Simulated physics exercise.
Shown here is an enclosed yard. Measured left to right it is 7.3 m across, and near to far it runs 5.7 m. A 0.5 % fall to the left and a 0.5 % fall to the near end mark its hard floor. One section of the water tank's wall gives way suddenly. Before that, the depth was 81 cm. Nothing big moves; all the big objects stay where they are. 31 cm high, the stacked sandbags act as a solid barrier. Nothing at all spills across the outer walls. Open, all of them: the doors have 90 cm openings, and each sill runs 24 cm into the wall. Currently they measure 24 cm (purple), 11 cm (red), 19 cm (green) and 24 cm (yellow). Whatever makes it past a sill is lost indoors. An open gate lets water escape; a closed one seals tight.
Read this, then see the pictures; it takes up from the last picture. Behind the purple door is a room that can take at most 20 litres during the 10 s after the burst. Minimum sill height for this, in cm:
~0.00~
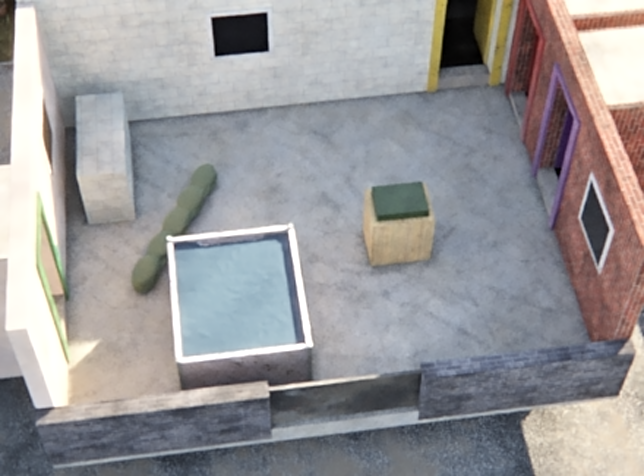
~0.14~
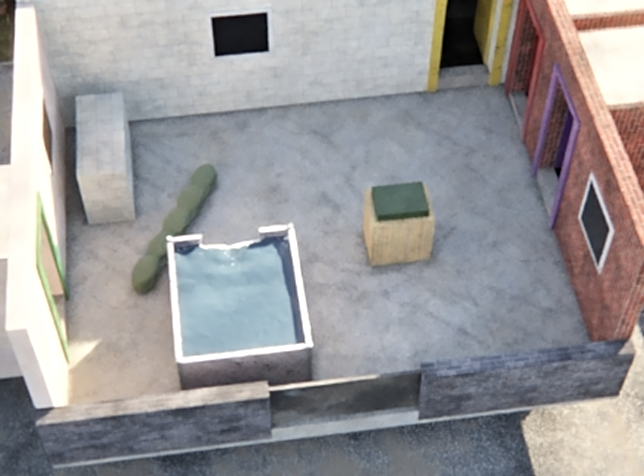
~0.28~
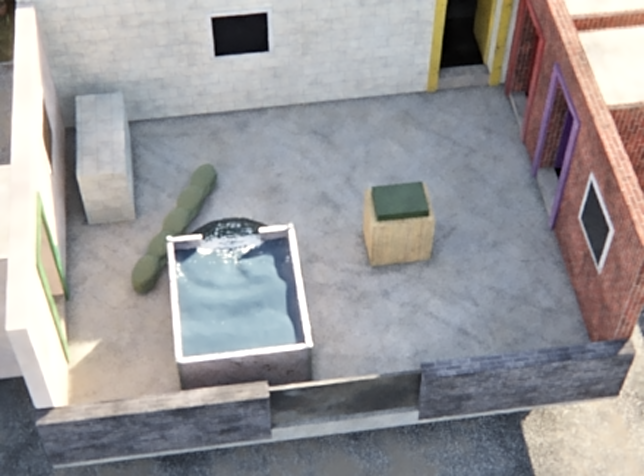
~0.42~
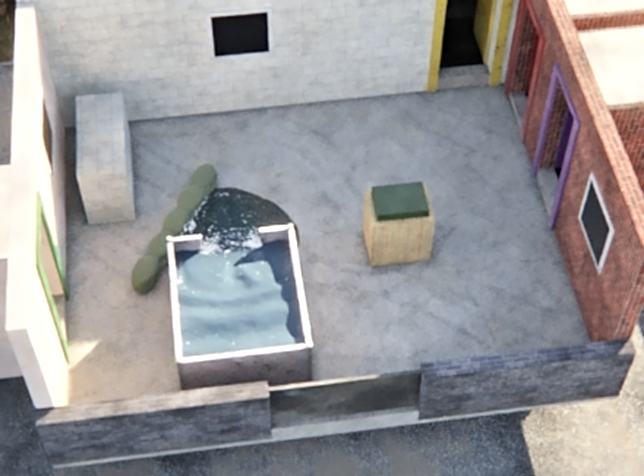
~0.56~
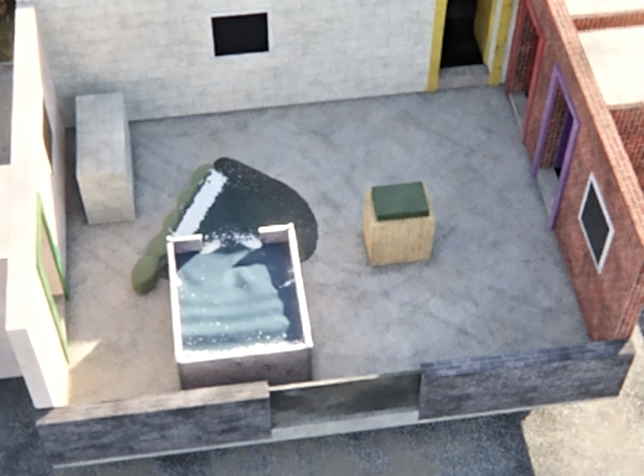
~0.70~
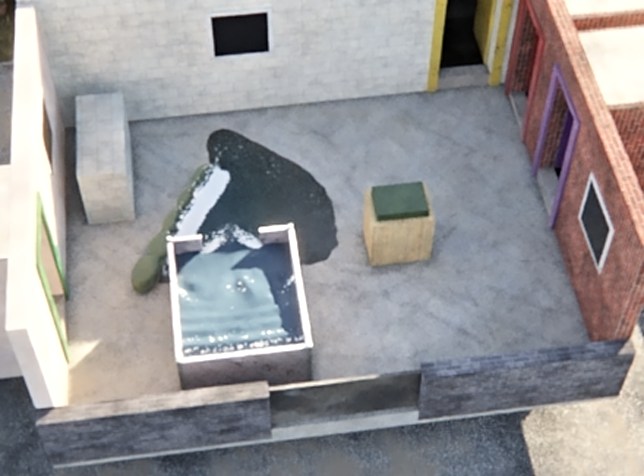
6 cm, roughly.
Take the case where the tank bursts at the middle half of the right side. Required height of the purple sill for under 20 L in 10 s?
Minimum height: Approx. 11.0 cm.
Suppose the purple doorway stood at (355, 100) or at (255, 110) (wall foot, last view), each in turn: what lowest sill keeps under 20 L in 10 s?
Roughly 16 cm for the first and 26 cm for the second.
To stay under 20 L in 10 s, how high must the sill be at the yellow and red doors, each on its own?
You'd want about 12.0 centimetres at yellow and about 24 centimetres at red.
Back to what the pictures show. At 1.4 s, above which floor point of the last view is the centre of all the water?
It lies near (242, 279) in the last picture.
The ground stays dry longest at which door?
The green one comes last.
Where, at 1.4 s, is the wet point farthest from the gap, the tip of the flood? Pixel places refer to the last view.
Near pixel (341, 104).
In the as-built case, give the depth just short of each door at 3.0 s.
Door by door, in centimetres - purple 0, red 27, green 0, yellow 10.
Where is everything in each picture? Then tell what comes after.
Still water, 81 cm deep, in the water tank at (237, 294); the purple door at (554, 156) is dry, in the first frame.
Water pours out on the far side and has run 0.4 m, to a hidden place; about 13 cm deep outside, 81 cm at the back, in the second frame.
The gap is on the far side, the front 0.9 m out at (211, 227); the back of the water tank holds 81 cm, in the third frame.
The gap is on the far side, the front 1.6 m out at (219, 193); the back of the water tank holds 80 cm, in the fourth frame.
The front is at (223, 163), 2.2 m from the gap on the far side; 3.0 m2 of floor is wet, 73 cm left at the back, in the fifth frame.
The gap is on the far side, the front 2.8 m out at (216, 136); the back of the water tank holds 67 cm; the purple door at (554, 156), 4.9 m from the gap, is still 3.4 m from the nearest water, in the sixth frame.
After 1.4 s water covers 25 % of the floor, deepest (44 cm) near (227, 267); it has not reached the purple door.
After 3.0 s water covers 40 % of the floor, deepest (33 cm) near (501, 87); it has not reached the purple door.
After 10.0 s water covers 95 % of the floor, deepest (18 cm) near (310, 408); 7 cm at the purple door, 0 litres in over its 24 cm sill.
At the purple door as built, the water arrived by 3.3 s and peaked near 10 cm at 6.0 s.
With a sill of 5 cm, 32 litres would have come in within the 10 s; with 7 cm, 12 litres. So under 20 litres takes about 6 cm.
